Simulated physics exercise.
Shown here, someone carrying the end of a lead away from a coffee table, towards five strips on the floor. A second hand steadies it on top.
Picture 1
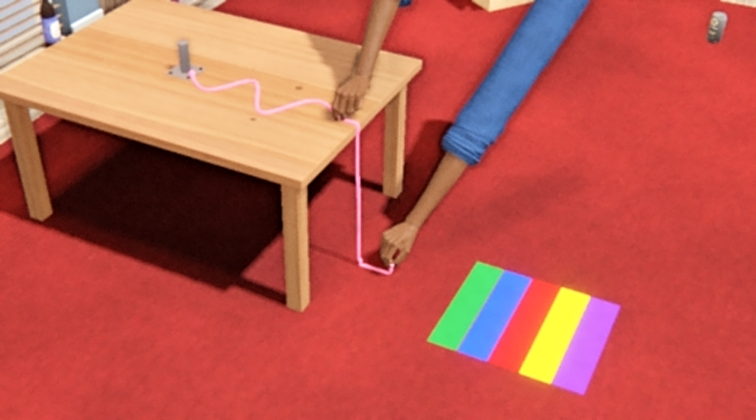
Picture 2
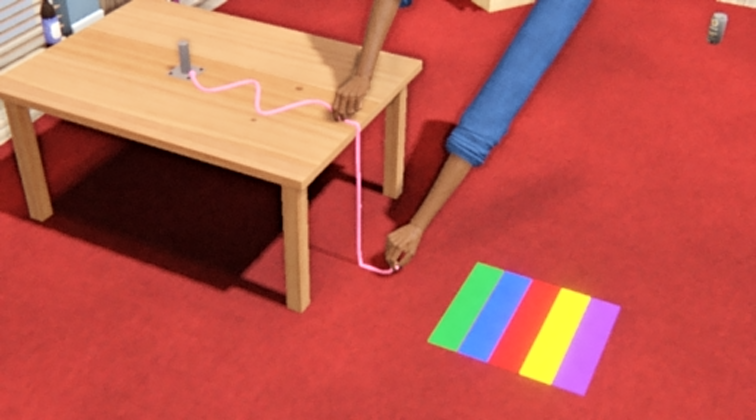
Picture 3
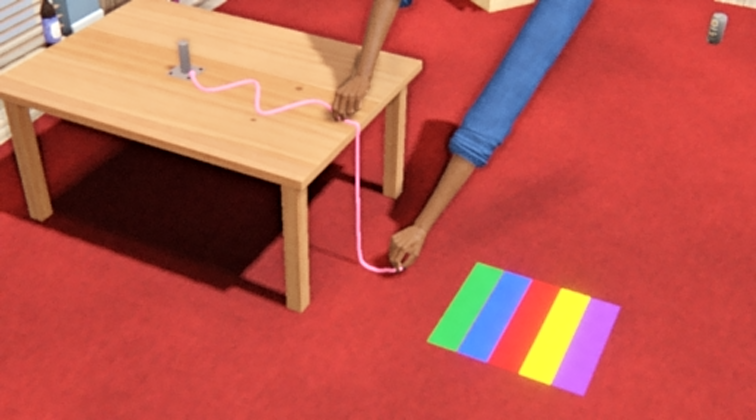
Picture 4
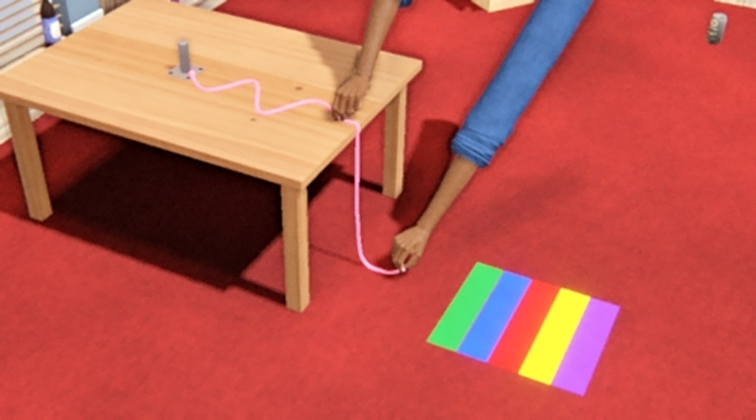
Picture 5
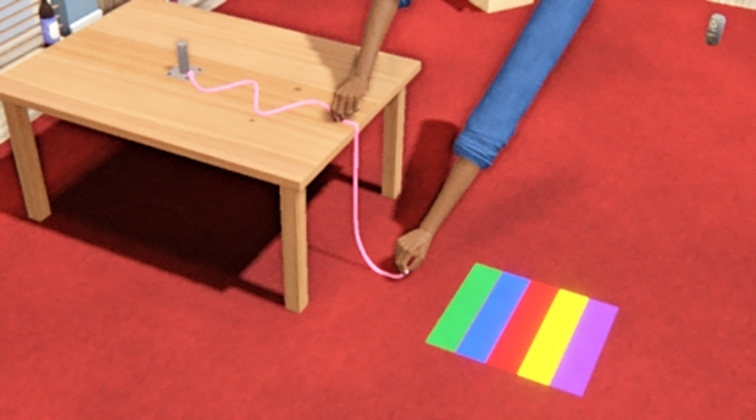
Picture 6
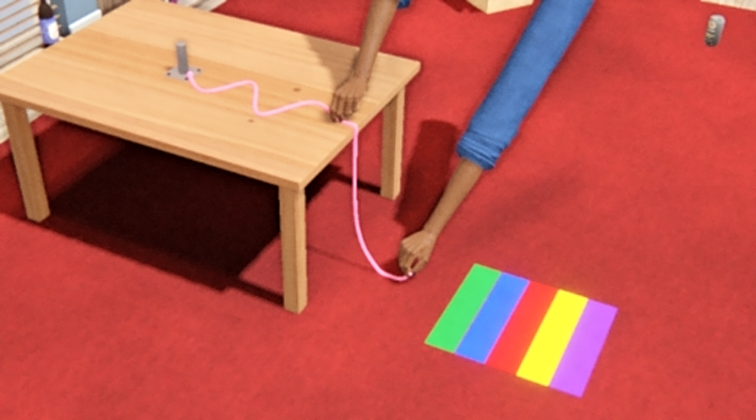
The footage shows a pink lead running across a wooden table and over its edge, one hand resting on it there, while another hand near the red floor draws its end slightly right, toward five coloured strips.
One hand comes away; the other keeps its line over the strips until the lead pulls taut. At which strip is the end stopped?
It halts on the purple strip.
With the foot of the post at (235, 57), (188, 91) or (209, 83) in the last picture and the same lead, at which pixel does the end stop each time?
Near (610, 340), (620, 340) and (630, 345).
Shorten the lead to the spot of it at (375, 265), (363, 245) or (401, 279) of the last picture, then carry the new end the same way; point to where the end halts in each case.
Try by try, around (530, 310), (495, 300) and (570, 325).
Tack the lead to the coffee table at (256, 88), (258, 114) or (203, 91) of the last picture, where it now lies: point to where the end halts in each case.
Try by try, around (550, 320), (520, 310) and (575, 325).
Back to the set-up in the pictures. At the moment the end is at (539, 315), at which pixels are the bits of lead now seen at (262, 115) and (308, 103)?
Near (322, 115) and (359, 139).
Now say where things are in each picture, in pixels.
End (392, 265); green (451, 330); blue (481, 340); red (511, 351); yellow (543, 361); purple (575, 372), in the first frame.
End (397, 267); lead through (202, 89) (258, 90) (291, 107) (345, 121) (359, 182) (359, 245), in the second frame.
End (401, 269), in the third frame.
End (404, 269); lead through (202, 89) (258, 90) (291, 107) (345, 121) (357, 181) (359, 245), in the fourth frame.
End (407, 272), in the fifth frame.
End (410, 274); lead through (199, 90) (256, 91) (289, 108) (343, 122) (355, 182) (364, 248), in the sixth frame.
Soon after, end near (539, 315); over red.
After that, end near (569, 325); over yellow.
At the stop, end near (587, 331); over purple. Over purple.
